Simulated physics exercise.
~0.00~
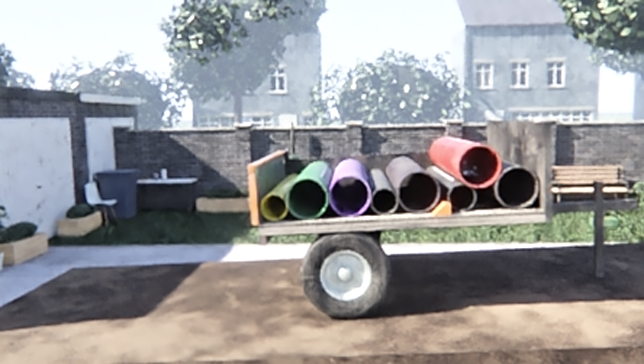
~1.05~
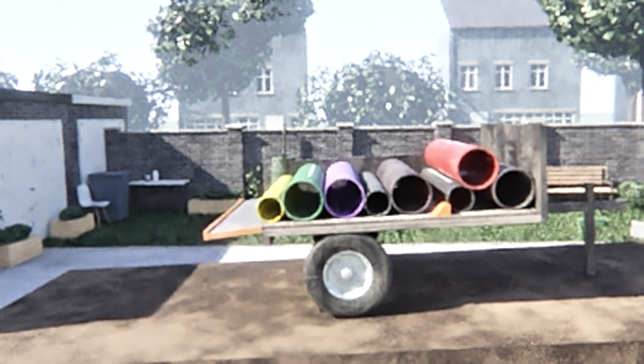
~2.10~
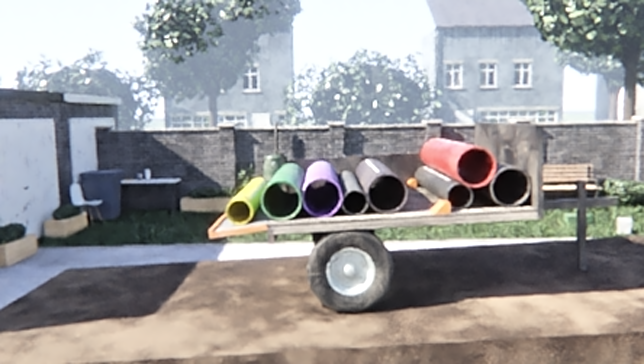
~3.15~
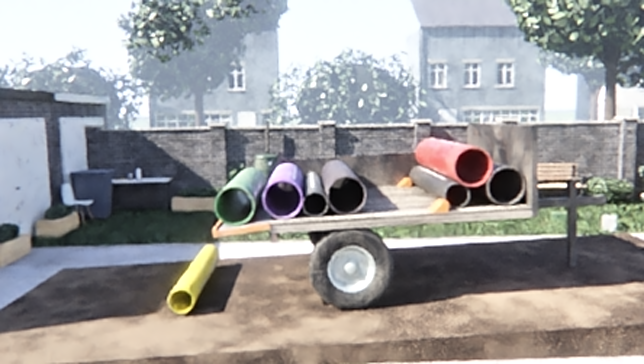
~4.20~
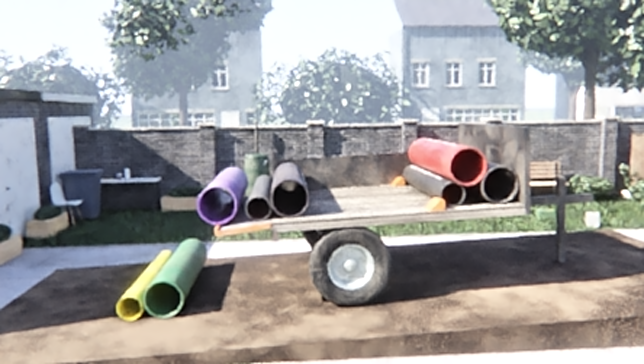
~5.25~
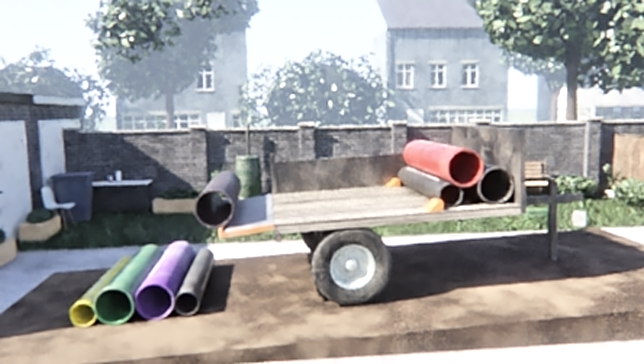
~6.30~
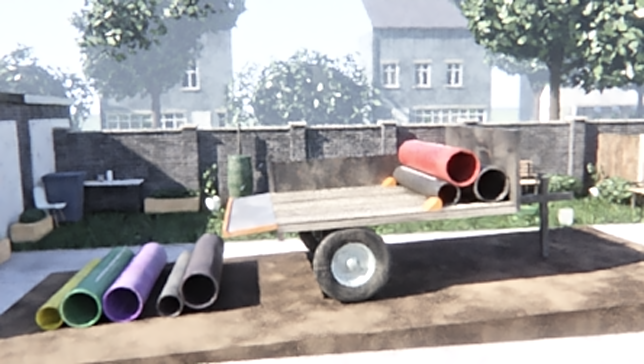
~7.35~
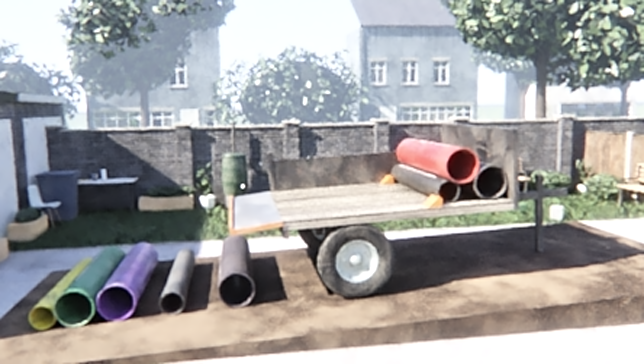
Eight pipes of various colours lie across the bed of a trailer parked in a yard, the red one resting on top of others at the right. The tailgate at the left swings down and hangs sloping outward, and the pipes nearest it start rolling left. The yellow pipe drops off first, followed by the green, the purple and then two dark ones, each rolling away to the left on the ground. Five pipes end up on the dirt beside the trailer, while the red pipe and two dark ones stay on the bed behind an orange chock.
